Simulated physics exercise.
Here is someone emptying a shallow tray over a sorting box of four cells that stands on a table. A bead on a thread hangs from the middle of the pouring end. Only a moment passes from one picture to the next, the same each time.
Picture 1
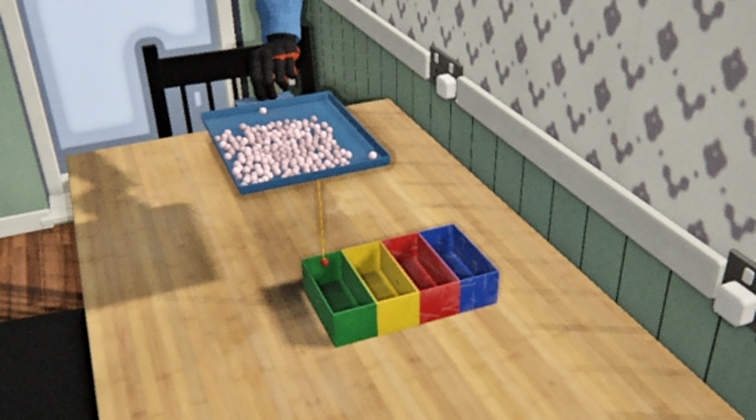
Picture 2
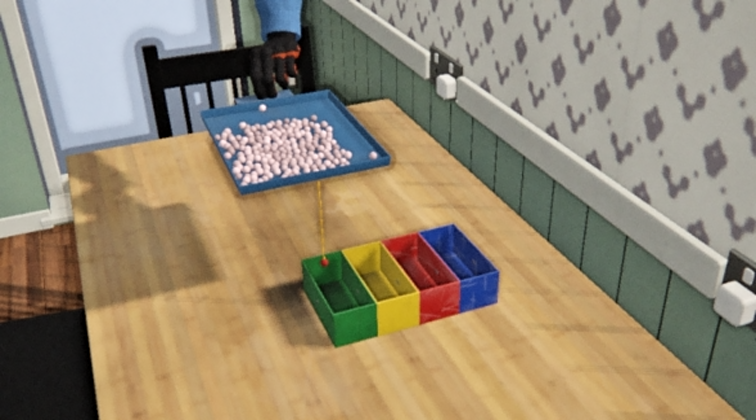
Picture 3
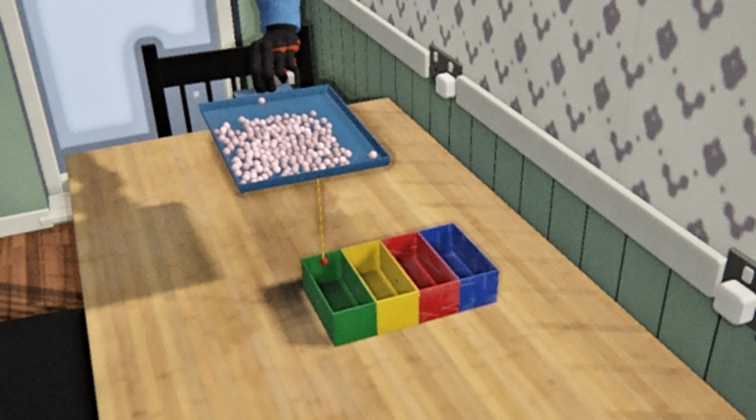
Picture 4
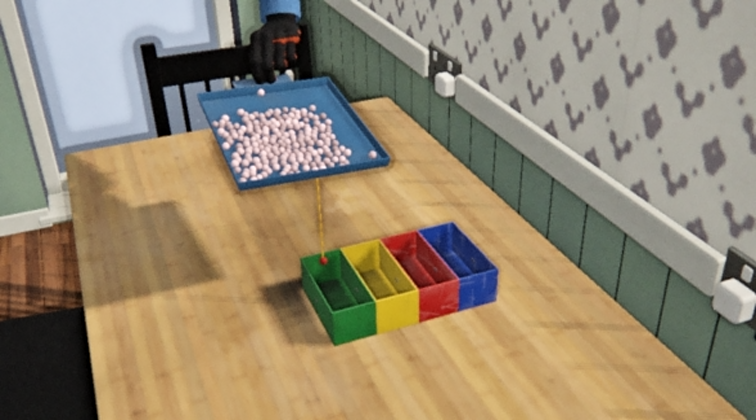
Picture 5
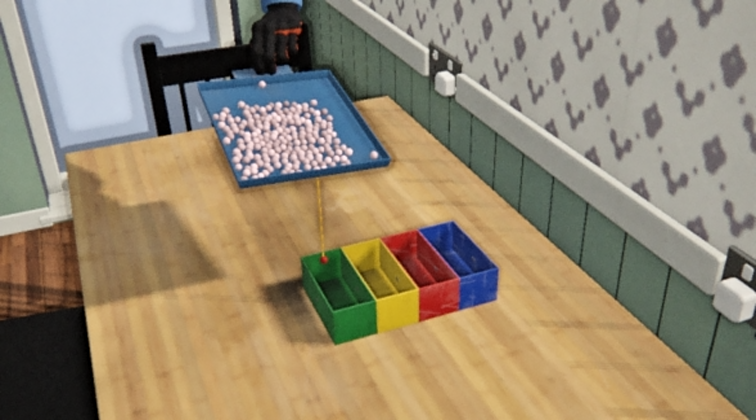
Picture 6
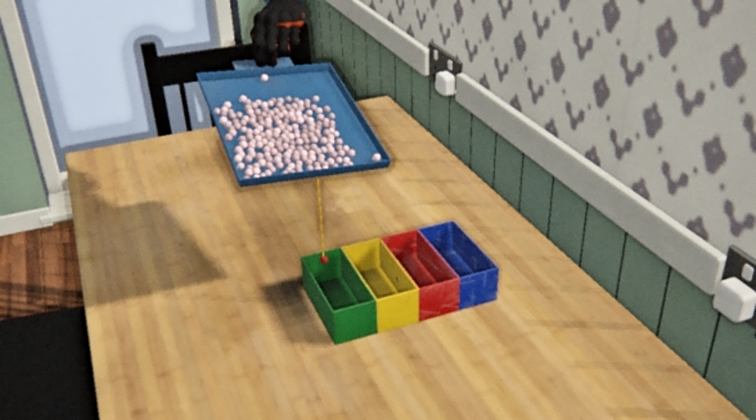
Blue tray of small pale pink beads tilting gradually as a dark-gloved hand raises its far end above a table.
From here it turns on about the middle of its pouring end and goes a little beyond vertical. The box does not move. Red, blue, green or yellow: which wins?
The yellow one ends fullest.
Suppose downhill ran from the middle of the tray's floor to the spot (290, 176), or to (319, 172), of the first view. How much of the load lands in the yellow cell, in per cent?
About 0 and 30 per cent.
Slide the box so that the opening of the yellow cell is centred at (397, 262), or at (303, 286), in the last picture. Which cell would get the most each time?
One: The yellow cell. Two: That blue cell.
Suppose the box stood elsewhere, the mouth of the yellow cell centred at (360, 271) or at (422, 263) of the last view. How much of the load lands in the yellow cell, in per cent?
About 20 and 30 per cent.
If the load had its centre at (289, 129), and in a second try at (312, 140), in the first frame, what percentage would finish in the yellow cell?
In turn 50 and 60 in a hundred.
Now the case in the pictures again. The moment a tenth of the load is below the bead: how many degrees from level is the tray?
Near 85 degrees.
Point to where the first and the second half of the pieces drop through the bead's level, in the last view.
Early half (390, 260), late half (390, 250).
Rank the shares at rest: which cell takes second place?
In second place: Red.
Shortly afterwards, tray tipped steeply; all but a few on the tray; only a few in the yellow cell; only a few falling or outside the box.
Next, tray tipped right over; near a third on the tray; near a quarter in the yellow cell; a little in the red cell; a little in the green cell; only a few in the blue cell; near a third falling or outside the box.
Some moments later, tray tipped past a quarter turn; near half in the yellow cell; near a third in the red cell; a little in the green cell; only a few in the blue cell; a little falling or outside the box.
In the end, tray tipped past a quarter turn; near half in the yellow cell; near a third in the red cell; a little in the green cell; only a few in the blue cell; a little outside the box.
